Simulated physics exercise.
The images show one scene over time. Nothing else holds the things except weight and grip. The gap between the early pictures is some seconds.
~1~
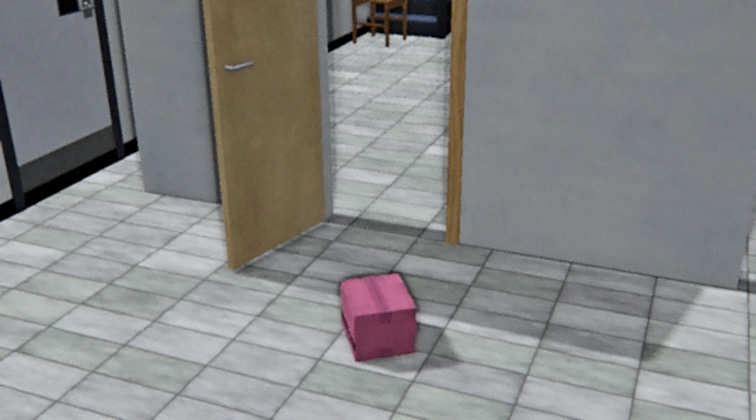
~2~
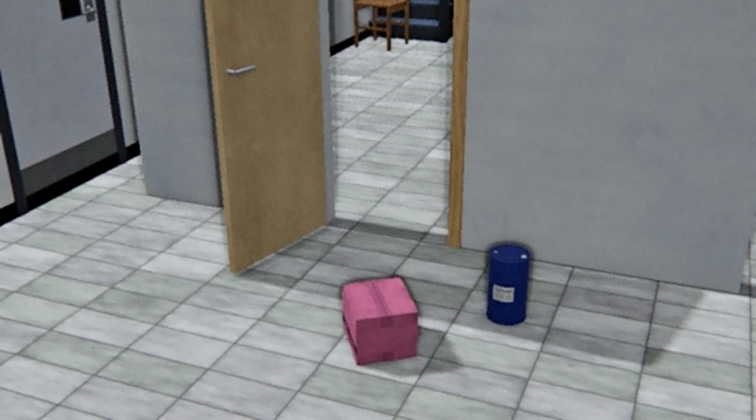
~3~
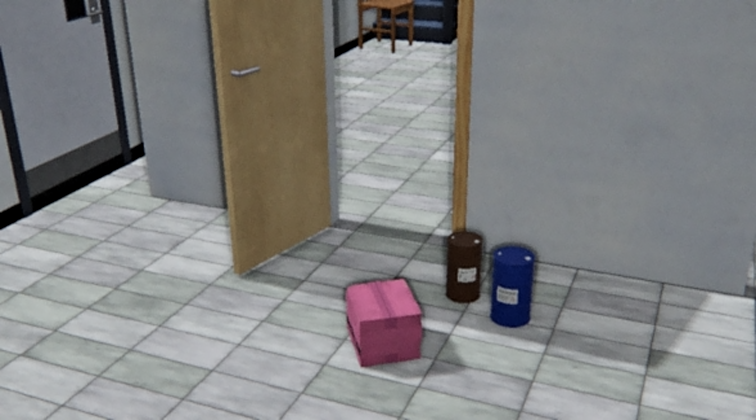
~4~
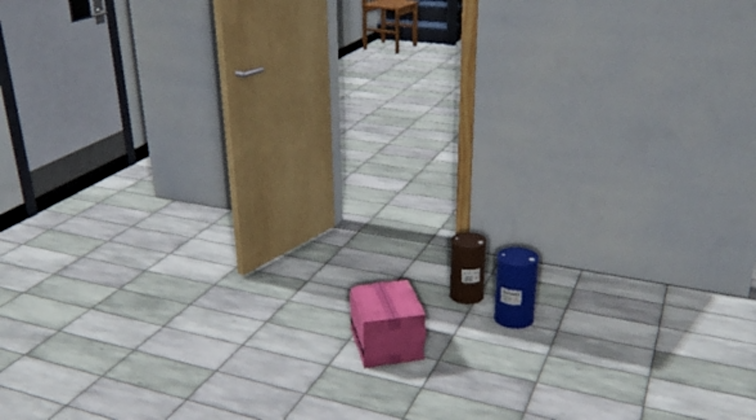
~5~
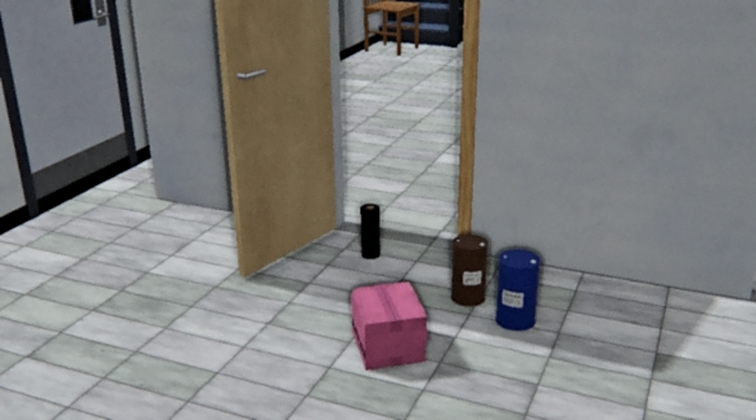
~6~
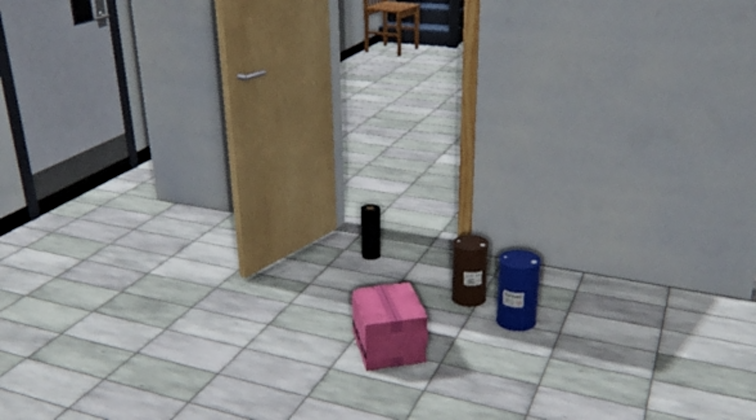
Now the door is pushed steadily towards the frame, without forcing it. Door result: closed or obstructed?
The door ends up closed.
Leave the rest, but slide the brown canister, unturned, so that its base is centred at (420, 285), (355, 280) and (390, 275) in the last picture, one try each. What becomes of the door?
First try: It closes; second try: It jams; third try: It stops short.
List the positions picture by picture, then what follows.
Door wide open and still, in the first picture.
Door wide open and still; blue canister (508, 285), in the second picture.
Door wide open and still; pink box (383, 322); blue canister (512, 287), in the third picture.
Door wide open and still; brown canister (468, 268); pink box (387, 323), in the fourth picture.
Door wide open and still; blue canister (517, 290); brown canister (469, 270), in the fifth picture.
Door wide open and still; black roll (371, 232); pink box (389, 325), in the sixth picture.
Then, 0.80 s later than the last frame, door 80° open.
Then, 1.50 s later than the last frame, door 41° open; black roll moved a little near (374, 231).
Then, 1.80 s later than the last frame, door 24° open; black roll moved about its own width near (392, 226).
Then, 2.10 s later than the last frame, door 7° open; black roll moved well along near (406, 219).
When it is over, door 0° open; moved from the start, black roll; the other 3 as before. End places, in pixels of the last picture, black roll near (412, 214).
